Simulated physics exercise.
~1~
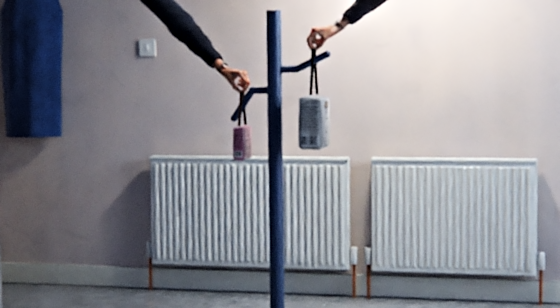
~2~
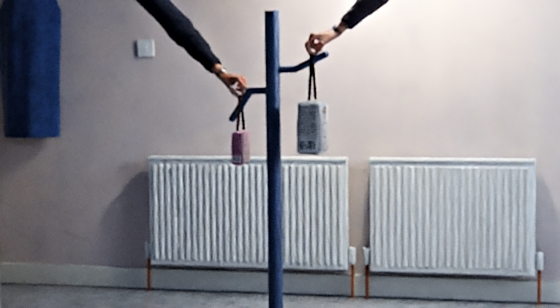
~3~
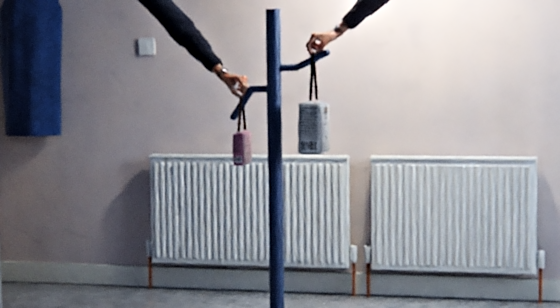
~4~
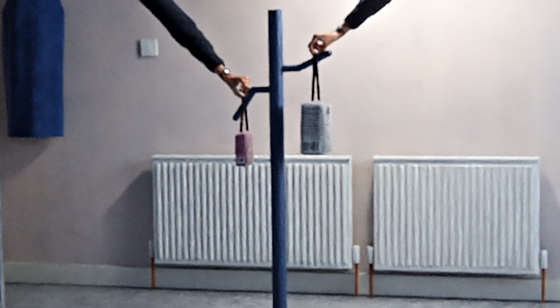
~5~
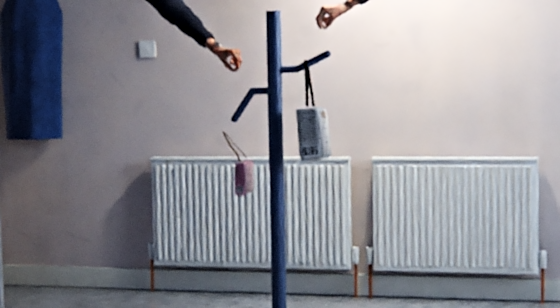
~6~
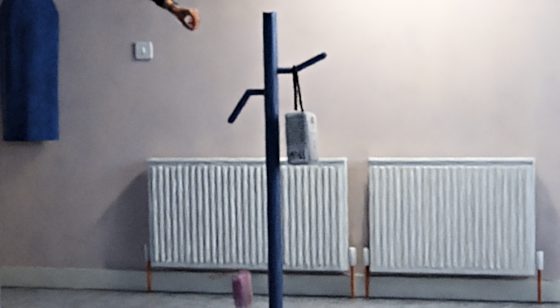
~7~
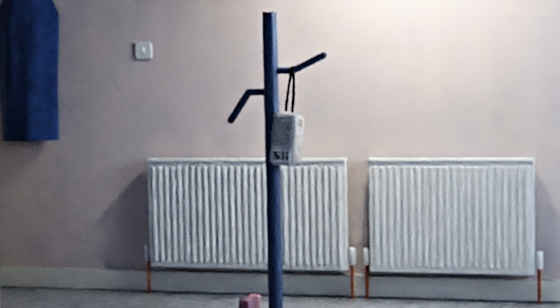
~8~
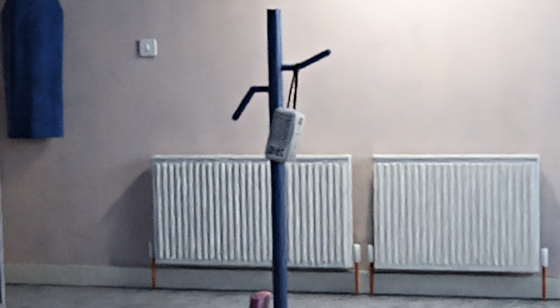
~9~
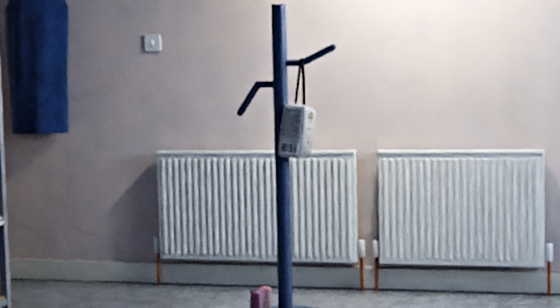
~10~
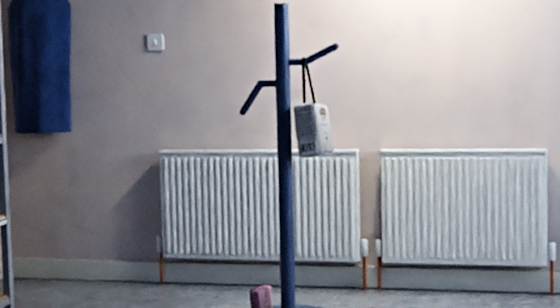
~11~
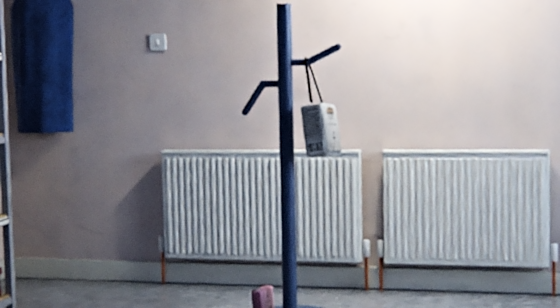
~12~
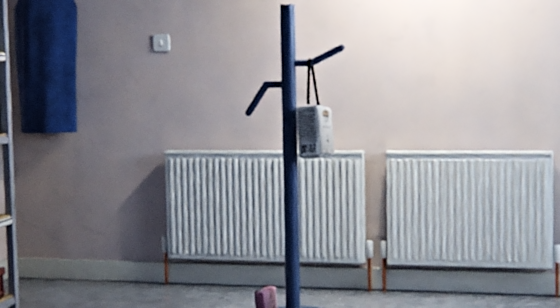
In a room with two white radiators, two hands hold a small pink pouch and a larger pale sack at the pegs of a blue stand, then let go; the pouch drops to the floor, while the sack swings and stays hanging from the right peg.
